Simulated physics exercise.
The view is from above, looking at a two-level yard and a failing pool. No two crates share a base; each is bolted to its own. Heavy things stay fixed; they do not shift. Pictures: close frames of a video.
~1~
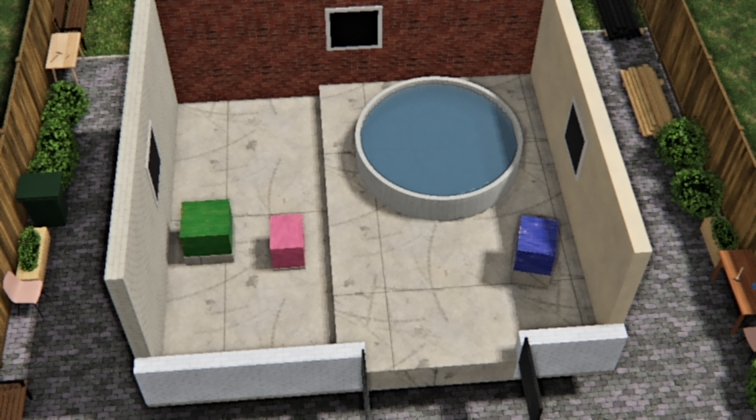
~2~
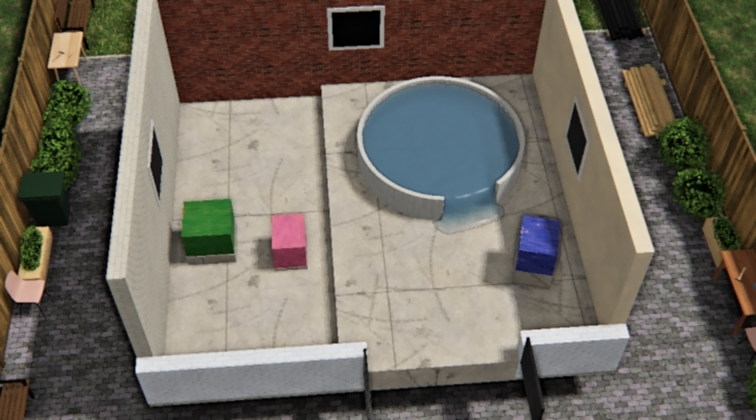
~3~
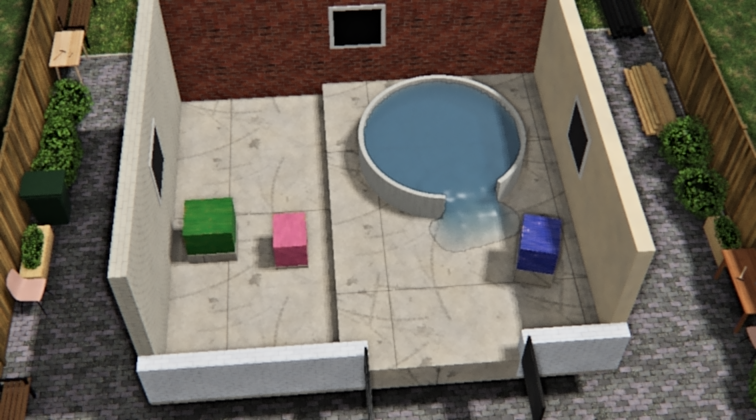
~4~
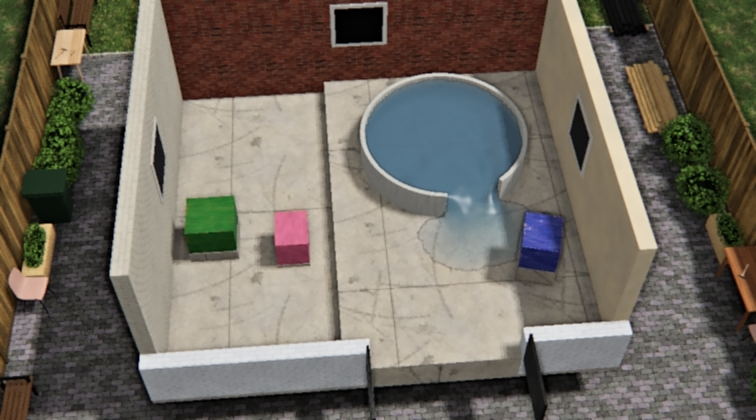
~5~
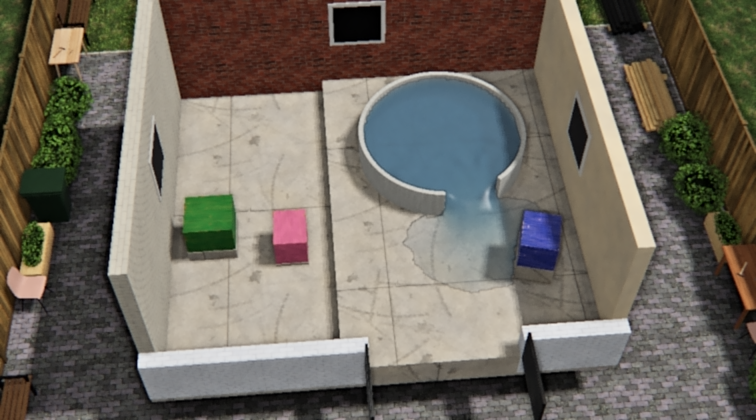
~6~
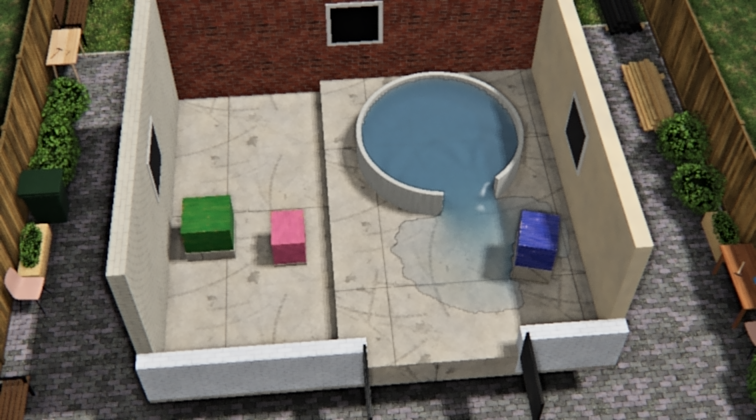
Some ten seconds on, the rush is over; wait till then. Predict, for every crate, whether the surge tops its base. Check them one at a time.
Outcome: The blue crate has no water on it afterwards. The pink crate has no water on it afterwards. The green crate has no water on it afterwards.
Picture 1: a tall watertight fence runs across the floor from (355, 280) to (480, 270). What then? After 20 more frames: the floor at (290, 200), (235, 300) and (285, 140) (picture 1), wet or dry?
First inundated, then inundated, then unwetted.
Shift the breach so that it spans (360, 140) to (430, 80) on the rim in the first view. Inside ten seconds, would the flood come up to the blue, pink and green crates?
In that case the blue is never flooded, the pink is flooded and the green is flooded.
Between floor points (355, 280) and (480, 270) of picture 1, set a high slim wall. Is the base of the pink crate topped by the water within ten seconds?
In short: Pink gets wet.
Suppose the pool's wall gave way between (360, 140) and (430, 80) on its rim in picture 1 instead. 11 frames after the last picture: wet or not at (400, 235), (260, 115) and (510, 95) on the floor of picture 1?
Spared, then sodden, then sodden.
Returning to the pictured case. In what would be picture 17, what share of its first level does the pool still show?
Roughly 72 %.
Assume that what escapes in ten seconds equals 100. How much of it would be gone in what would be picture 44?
Approximately 65 in a hundred, I think.
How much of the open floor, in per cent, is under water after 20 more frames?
It comes to 35 per cent.
A moment on, water covers 20 % of the floor; the blue crate water round its plinth, the pink crate not reached, the green crate not reached.
Next, water covers 25 % of the floor; the blue crate water round its plinth, the pink crate not reached, the green crate not reached.
Then, water covers 35 % of the floor; the blue crate water round its plinth, the pink crate not reached, the green crate not reached.
Later, water covers 40 % of the floor; the blue crate water round its plinth, the pink crate not reached, the green crate not reached.
In the end, water covers 50 % of the floor; the blue crate stayed above the water, the pink crate stayed above the water, the green crate stayed above the water.
